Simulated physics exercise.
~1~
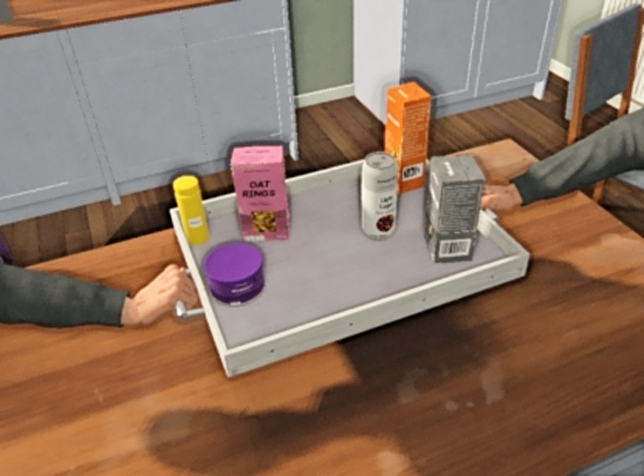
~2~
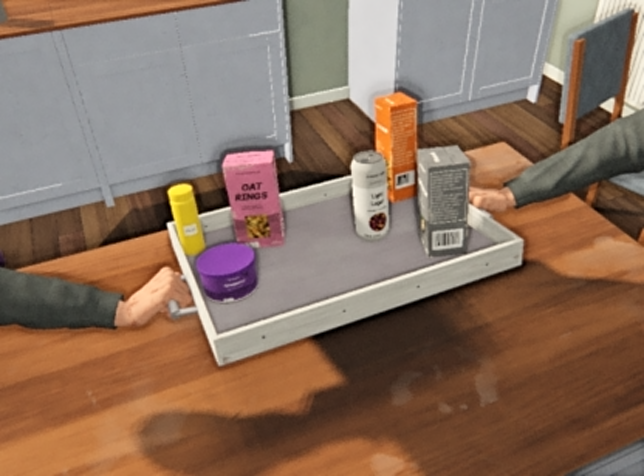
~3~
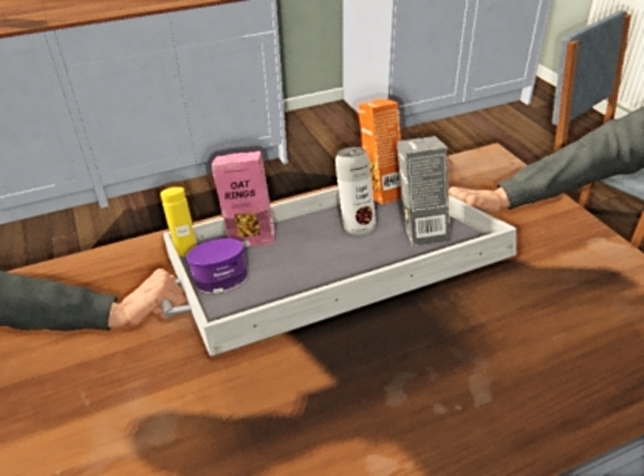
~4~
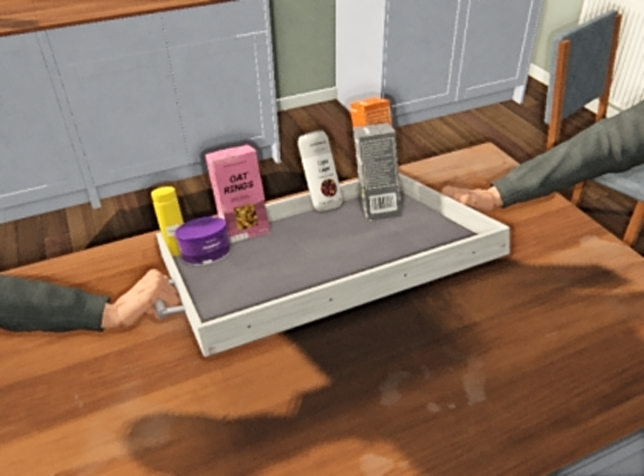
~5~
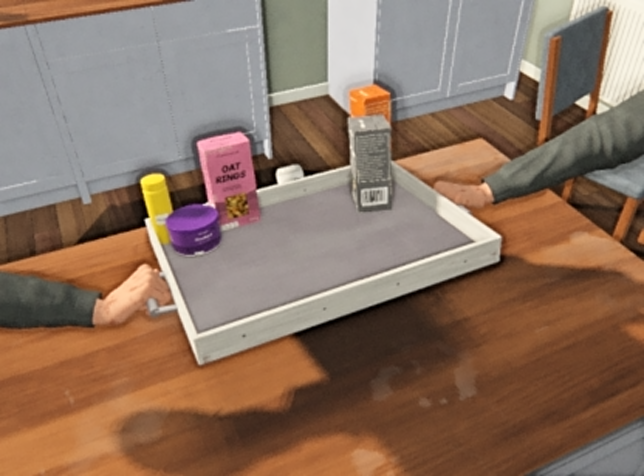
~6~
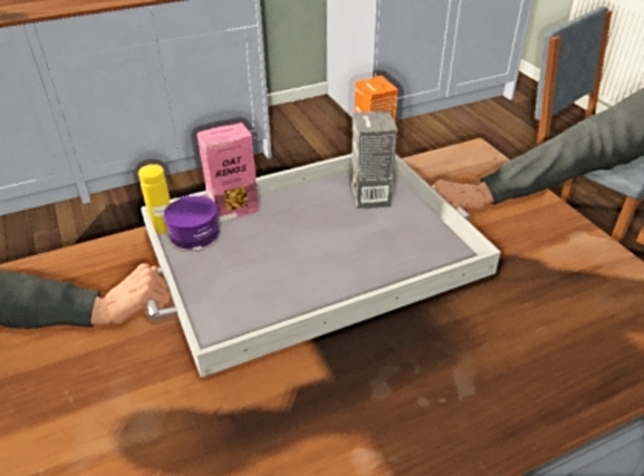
In a kitchen, two hands hold a white-rimmed tray above a wooden table, carrying a yellow shaker, purple tub, pink carton, white can, orange carton and grey carton. The far edge dips, and the cartons and can lean as the load starts to shift. The grey carton, white can and purple tub slide toward the far side, the can tilting at the rim. The can then tips upside down over the far edge and drops out of sight as the hands bring the tray back toward level. The cartons, tub and shaker remain on the tray, the cartons upright again.
